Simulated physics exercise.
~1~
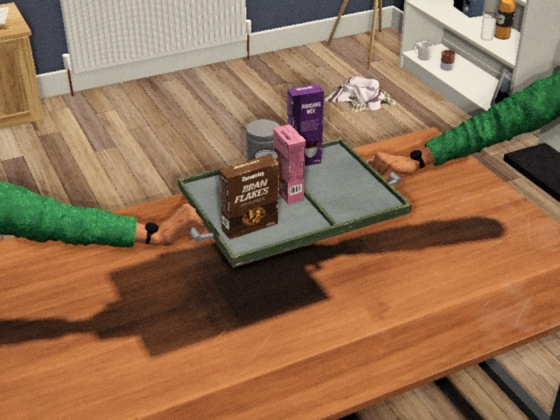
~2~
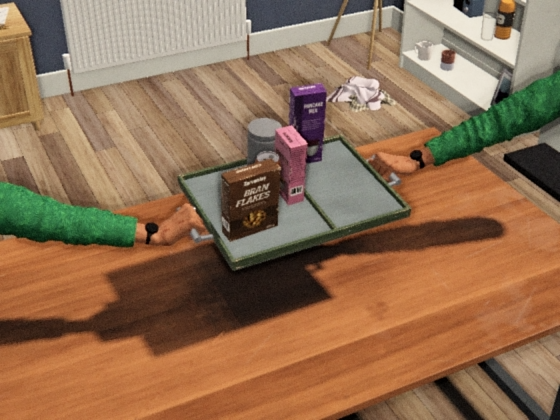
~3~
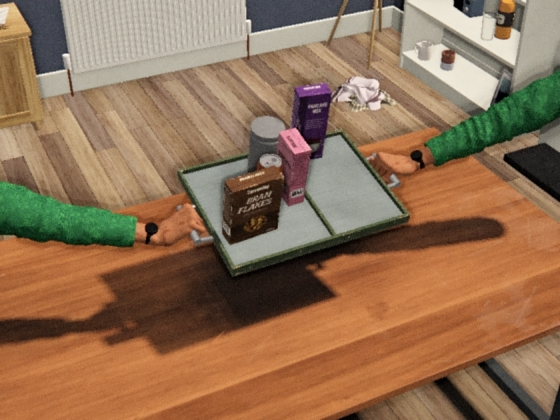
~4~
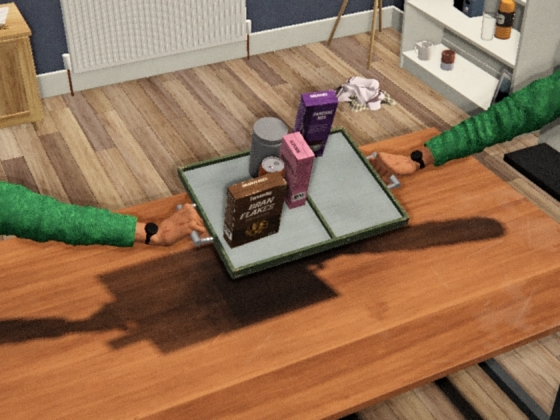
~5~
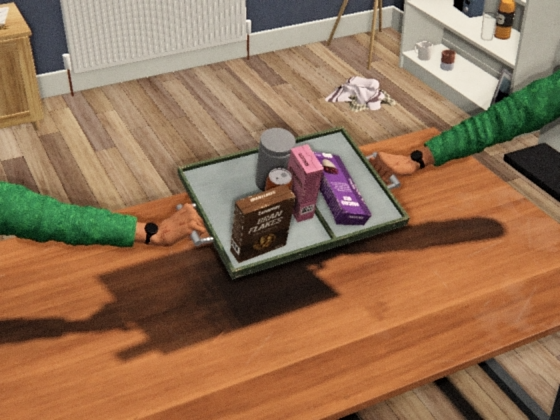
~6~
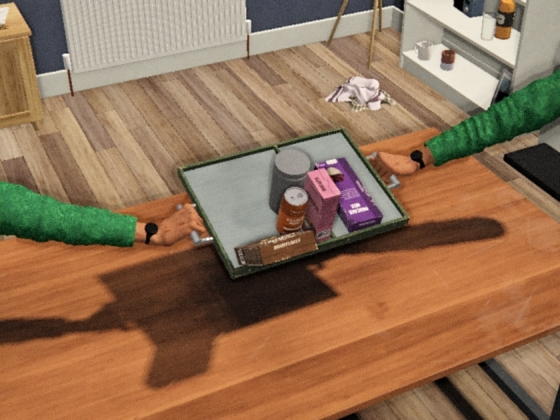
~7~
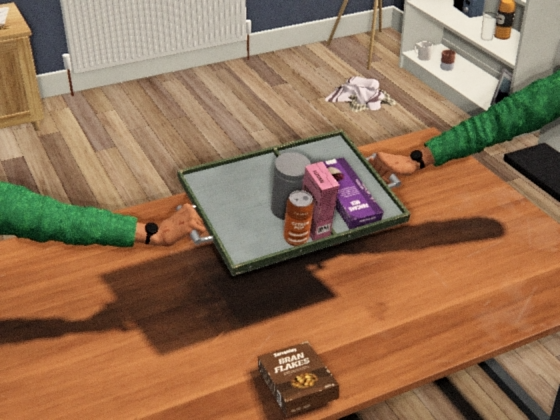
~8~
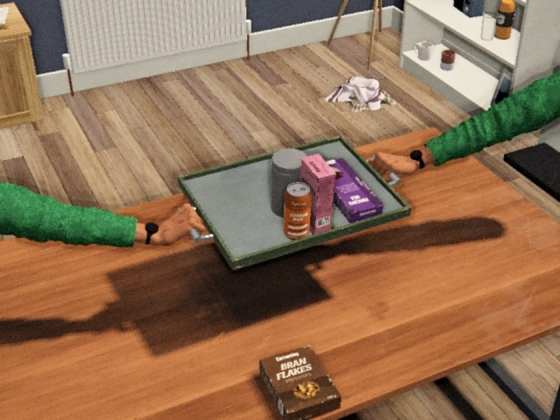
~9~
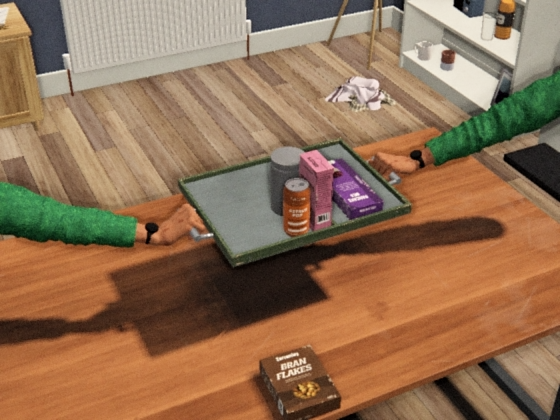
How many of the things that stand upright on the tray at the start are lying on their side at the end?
Two of them are lying on their side at the end. The brown packet lies on the table and the purple packet lies on the tray.
